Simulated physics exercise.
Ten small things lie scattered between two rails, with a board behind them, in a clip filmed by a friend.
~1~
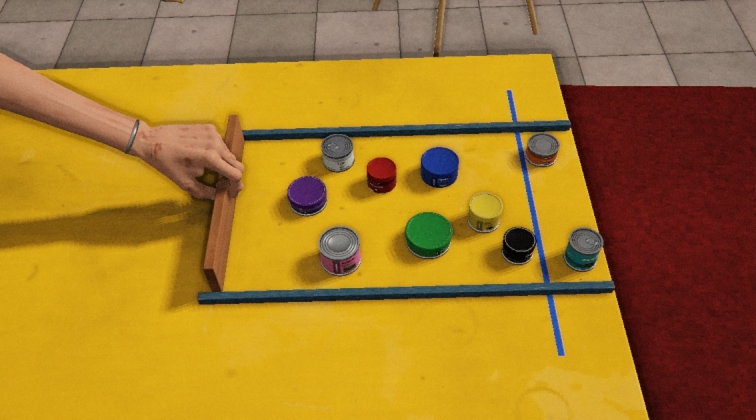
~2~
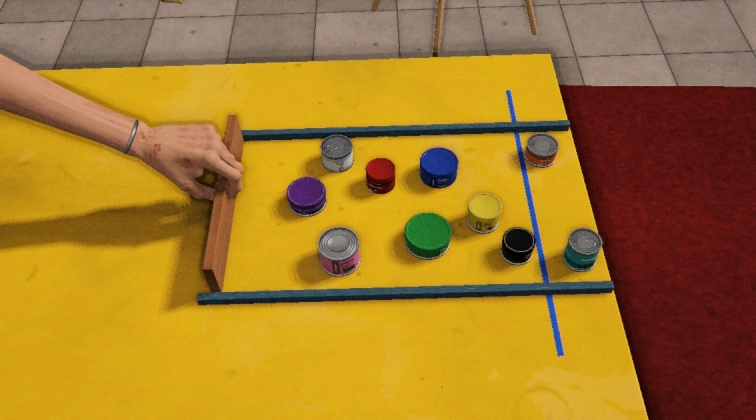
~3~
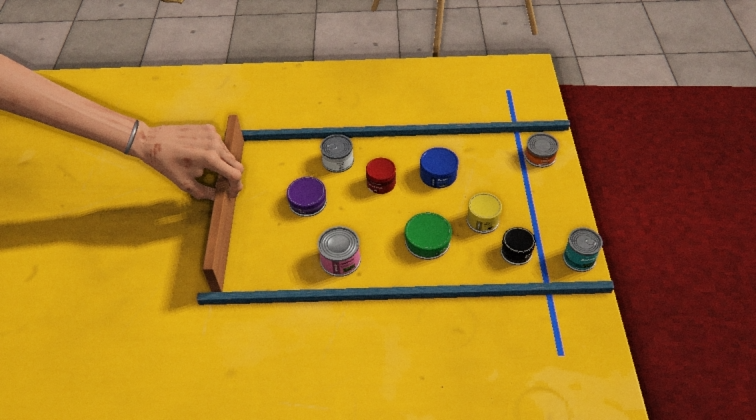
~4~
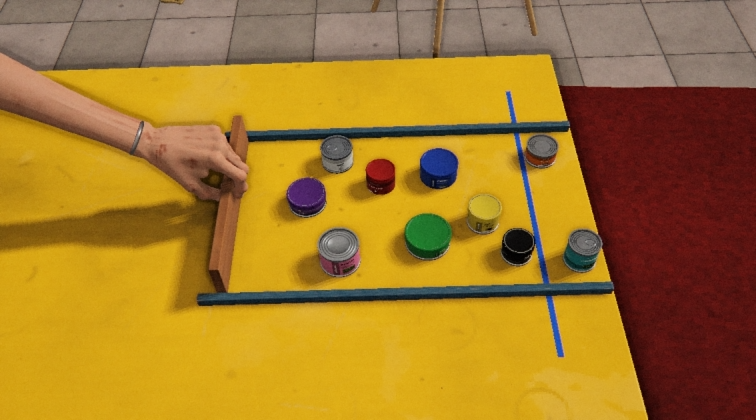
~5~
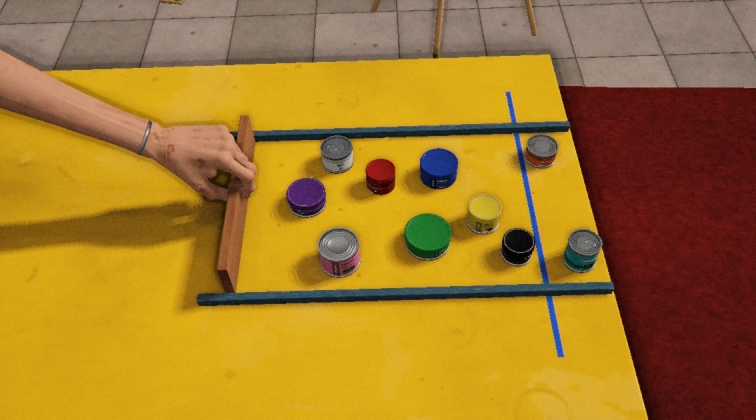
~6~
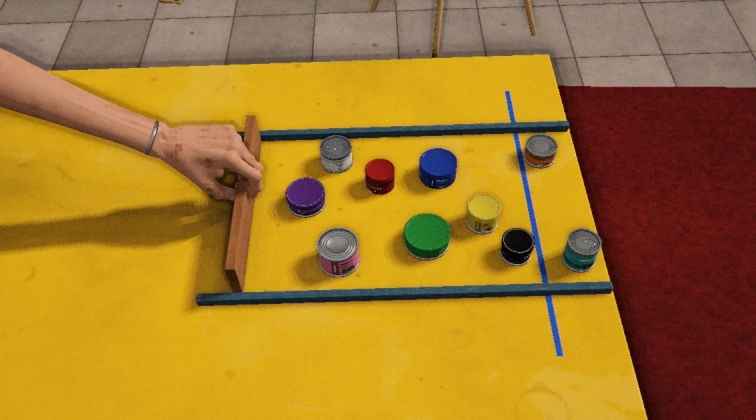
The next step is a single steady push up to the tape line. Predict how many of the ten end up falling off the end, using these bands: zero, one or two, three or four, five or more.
Looks like the tally of pieces that topple off is one or two there.
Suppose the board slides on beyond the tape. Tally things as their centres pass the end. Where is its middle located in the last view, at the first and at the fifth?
First: Around (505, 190). Next: Around (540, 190).
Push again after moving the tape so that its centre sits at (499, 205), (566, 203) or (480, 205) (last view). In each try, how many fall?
Counts per try: 0; 6; 0.
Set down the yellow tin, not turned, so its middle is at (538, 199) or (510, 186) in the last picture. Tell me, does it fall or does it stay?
In the two tries the yellow tin is not knocked off and is not knocked off, in that order.
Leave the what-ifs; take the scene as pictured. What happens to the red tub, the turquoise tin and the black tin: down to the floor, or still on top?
The red tub does not fall, the turquoise tin tumbles off, the black tin remains up.
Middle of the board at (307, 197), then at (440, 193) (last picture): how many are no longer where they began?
So 1, and at the other place 7.
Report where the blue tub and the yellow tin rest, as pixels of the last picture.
The blue tub ends up near (573, 166), and the yellow tin near (585, 191).
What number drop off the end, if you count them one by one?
Precisely 1.
A little later, none off yet; turquoise tin at rest near (581, 250); orange tin at rest near (540, 151); black tin at rest near (517, 247).
Next, none off yet; turquoise tin at rest near (581, 250); orange tin moving near (550, 147); black tin shifted about its own width near (545, 252).
When it is over, the number that fall off is one or two; down, turquoise tin.
